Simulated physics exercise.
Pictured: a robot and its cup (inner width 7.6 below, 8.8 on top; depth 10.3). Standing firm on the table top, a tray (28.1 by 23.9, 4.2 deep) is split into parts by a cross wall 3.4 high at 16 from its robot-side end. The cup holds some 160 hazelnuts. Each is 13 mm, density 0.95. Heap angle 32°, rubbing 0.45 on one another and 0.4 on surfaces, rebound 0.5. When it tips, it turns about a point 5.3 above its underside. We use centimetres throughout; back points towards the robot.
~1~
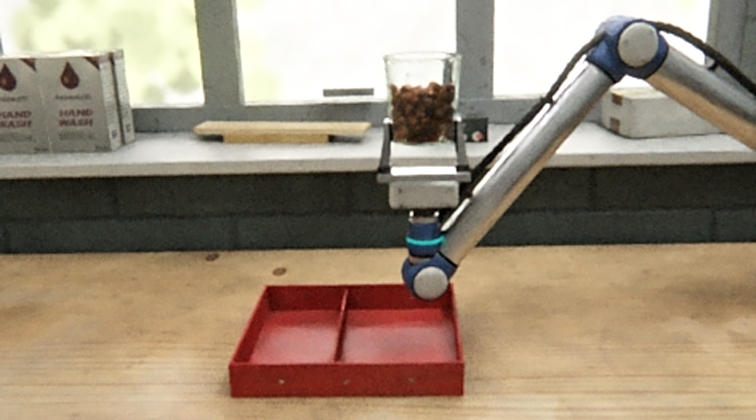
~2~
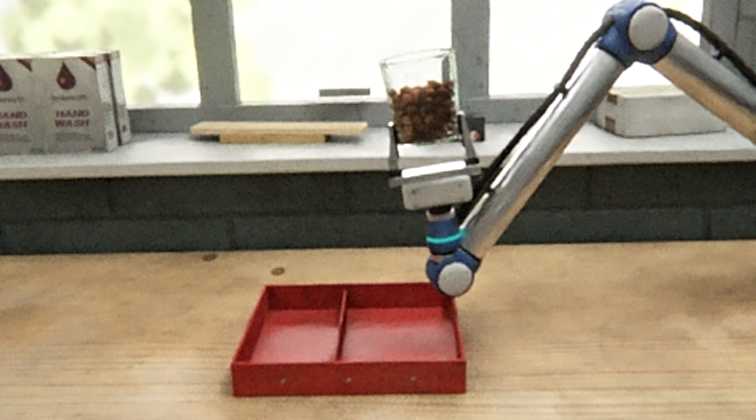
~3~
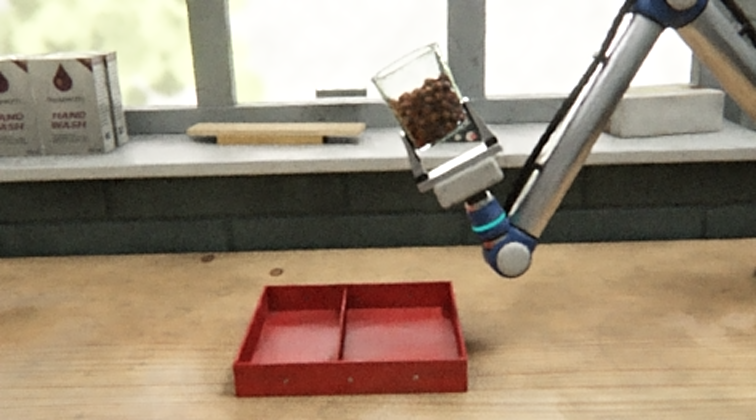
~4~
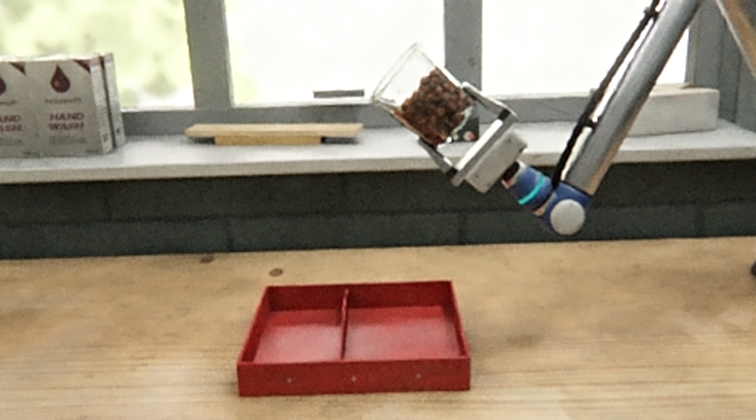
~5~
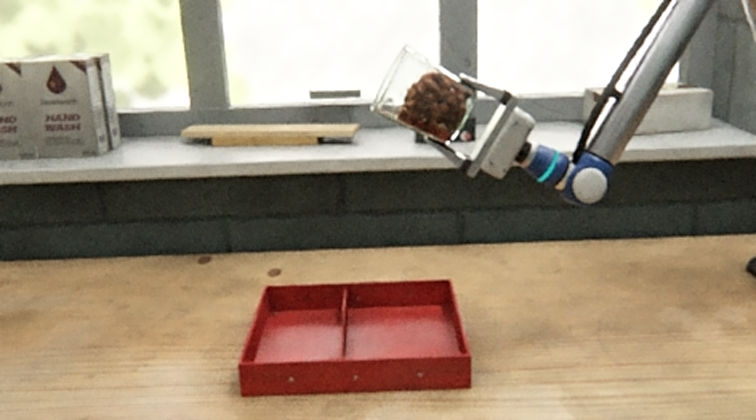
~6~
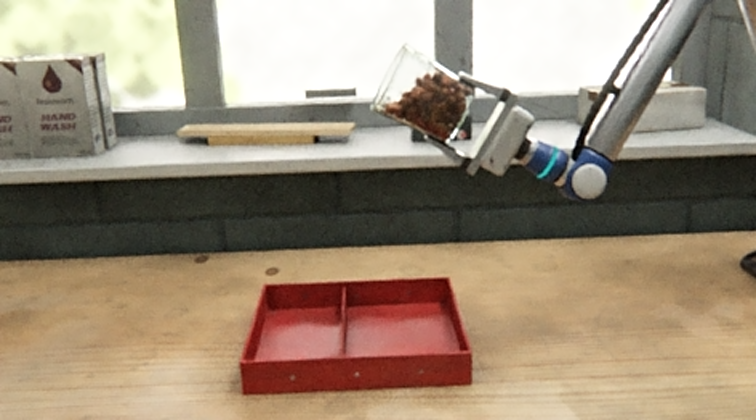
A robot arm held a glass cup of brown nuts above a red divided tray and steadily tilted it over to the left, the nuts shifting toward the rim as its wrist swung right.
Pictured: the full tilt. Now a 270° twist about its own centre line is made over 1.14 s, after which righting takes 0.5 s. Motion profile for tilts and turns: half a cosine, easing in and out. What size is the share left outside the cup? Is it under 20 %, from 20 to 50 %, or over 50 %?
Under 20 %.
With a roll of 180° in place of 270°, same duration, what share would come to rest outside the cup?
Then about 0 per cent.
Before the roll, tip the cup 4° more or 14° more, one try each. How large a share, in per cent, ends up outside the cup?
Roughly 0 % on the first try and 10 % on the second.
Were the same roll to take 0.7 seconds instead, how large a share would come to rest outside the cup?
I'd expect approximately 0 per cent then.
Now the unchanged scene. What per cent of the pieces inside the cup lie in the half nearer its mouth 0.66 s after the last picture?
Looks like around 35 per cent to me.
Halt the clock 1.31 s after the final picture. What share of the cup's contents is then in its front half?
Reading: Roughly 55 percent.
Then, 0.66 s later, tipped 60°, highest piece 38 above the table; 155 in the cup.
Then, 1.31 s later, tipped 44°, highest piece 37 above the table; 155 in the cup.
Then, 1.84 s later, upright, highest piece 39 above the table; 155 in the cup.
Then, 2.54 s later, upright, highest piece 39 above the table; 155 in the cup.
At rest, 155 in the cup. That is 0 % outside the cup.
